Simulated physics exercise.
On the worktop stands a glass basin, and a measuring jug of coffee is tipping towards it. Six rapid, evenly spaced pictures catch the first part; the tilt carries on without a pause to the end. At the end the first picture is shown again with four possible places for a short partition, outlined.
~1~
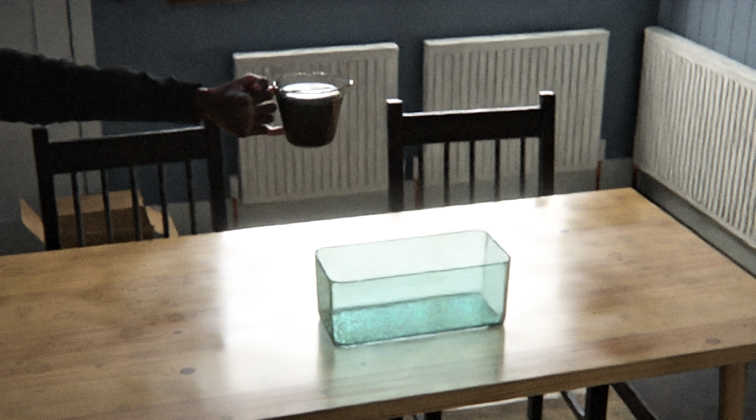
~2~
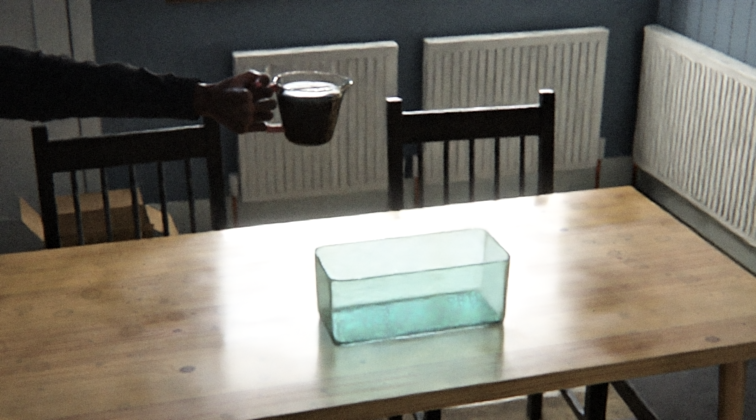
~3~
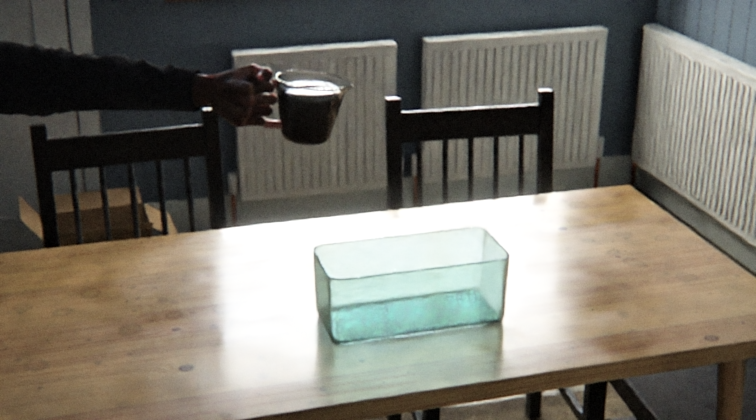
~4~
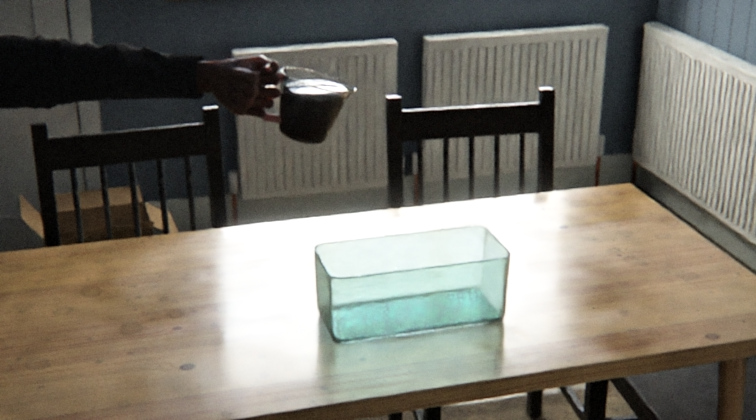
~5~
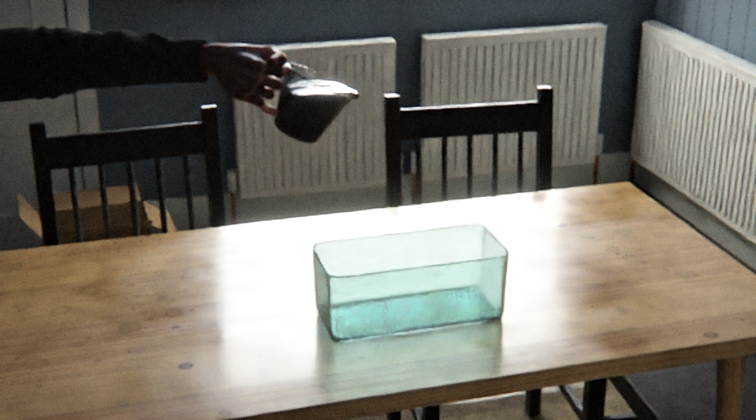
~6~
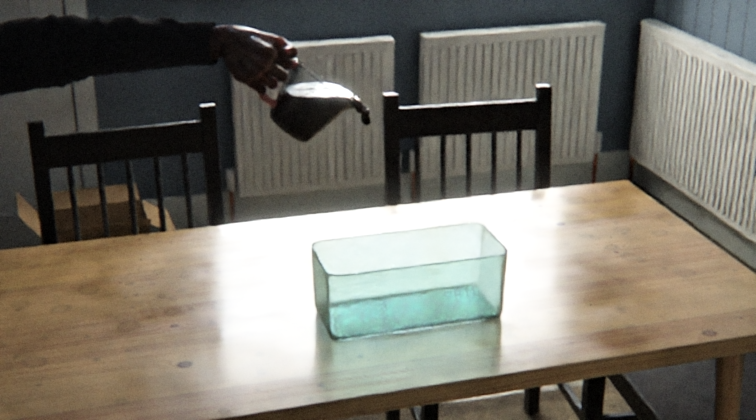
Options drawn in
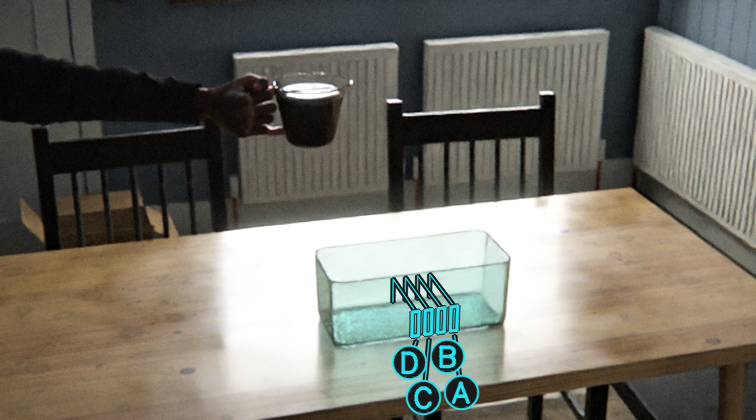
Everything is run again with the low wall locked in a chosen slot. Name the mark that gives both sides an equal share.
D works best here.
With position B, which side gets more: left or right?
More ends on the left.
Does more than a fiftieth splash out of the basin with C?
Yes, it does.
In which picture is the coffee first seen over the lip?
In picture 5.
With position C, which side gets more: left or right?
The left side.
On the marked copy, A at (454, 335); B at (441, 337); C at (429, 339); D at (416, 341).
For position A, about 86 % ends left of the wall and 10 % right of it; 5 % is lost outside.
For position B, about 88 % ends left of the wall and 7 % right of it; 5 % is lost outside.
For position C, about 83 % ends left of the wall and 10 % right of it; 8 % is lost outside.
For position D, about 56 % ends left of the wall and 40 % right of it; 4 % is lost outside.
